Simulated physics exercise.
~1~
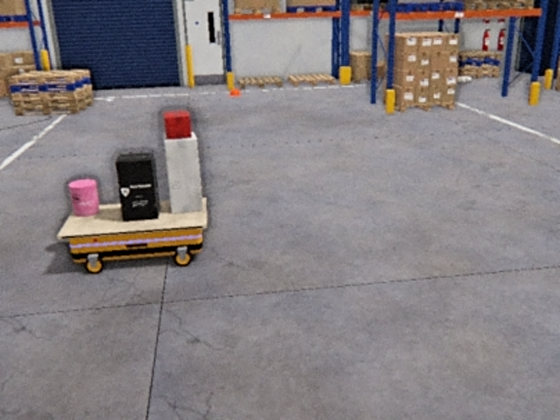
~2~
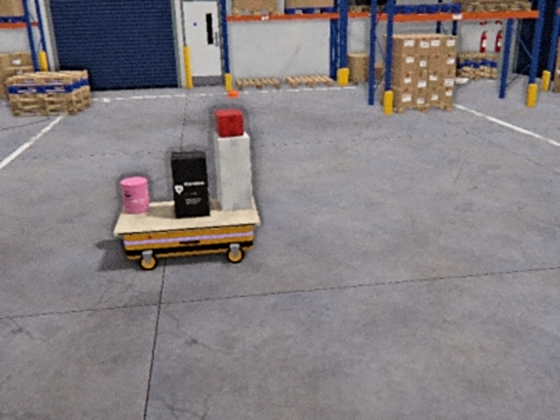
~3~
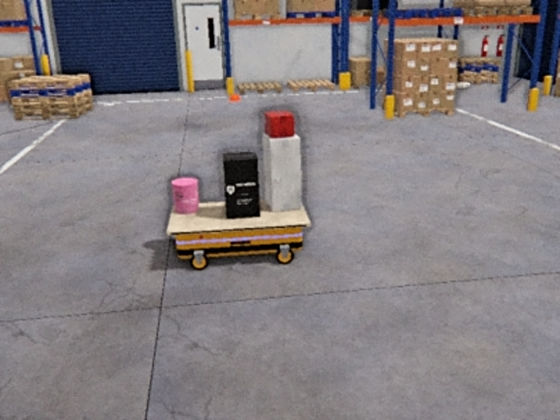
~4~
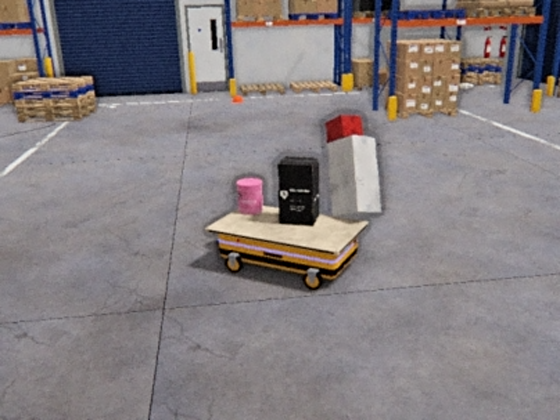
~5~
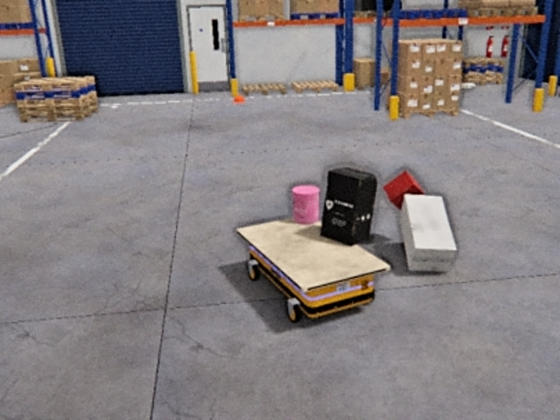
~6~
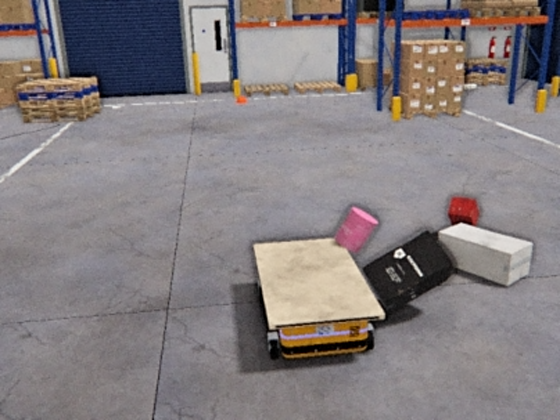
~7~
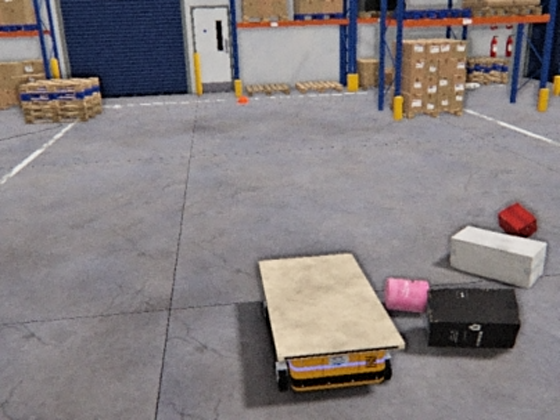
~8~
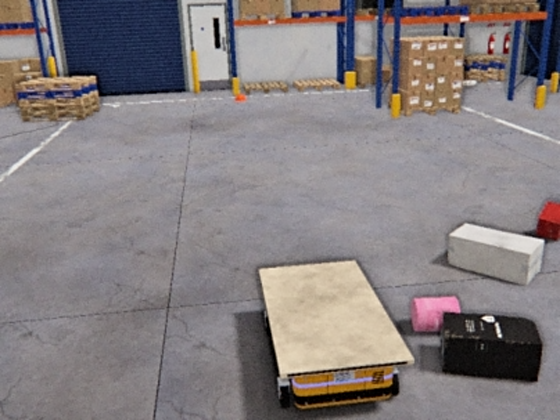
Flatbed cart crossing a warehouse floor and swinging toward the viewer, shedding white box, red parcel, black box and pink pail.
